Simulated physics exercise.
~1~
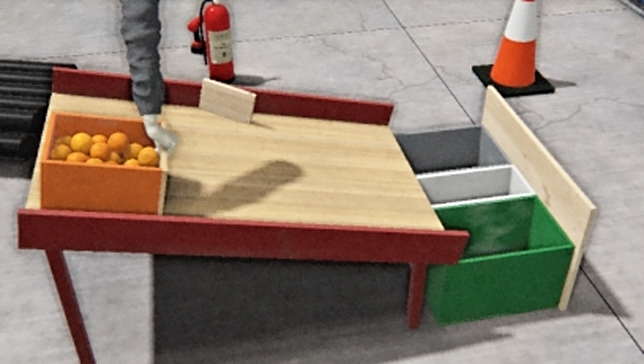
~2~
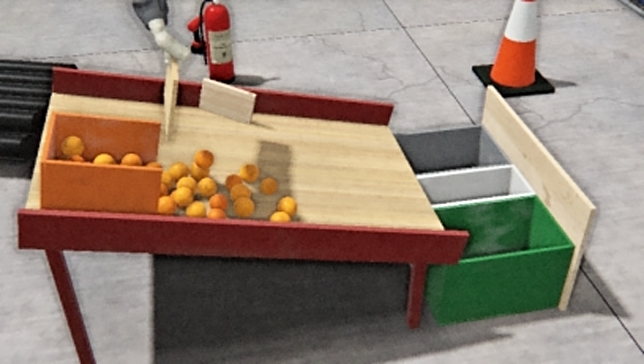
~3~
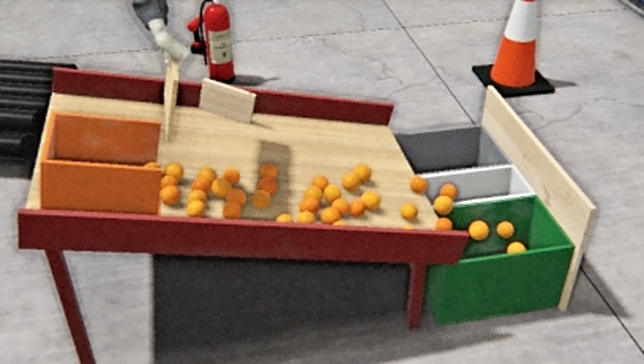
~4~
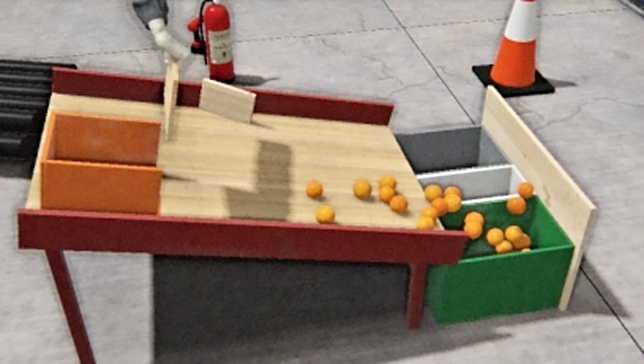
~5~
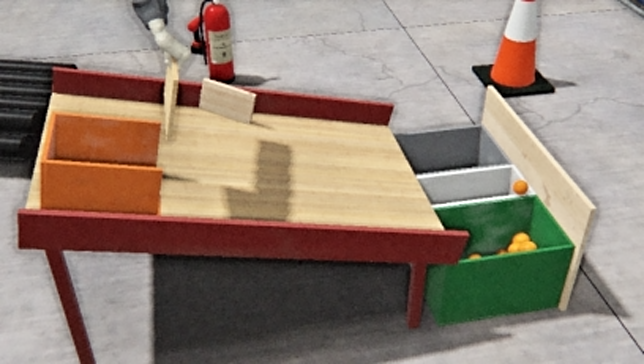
A mechanical-looking arm lifted a wooden gate beside an orange pen of oranges on a sloping table, and they rolled down to the right, spilling off the low edge until the table was clear, with most in the green tote and some in the white one.
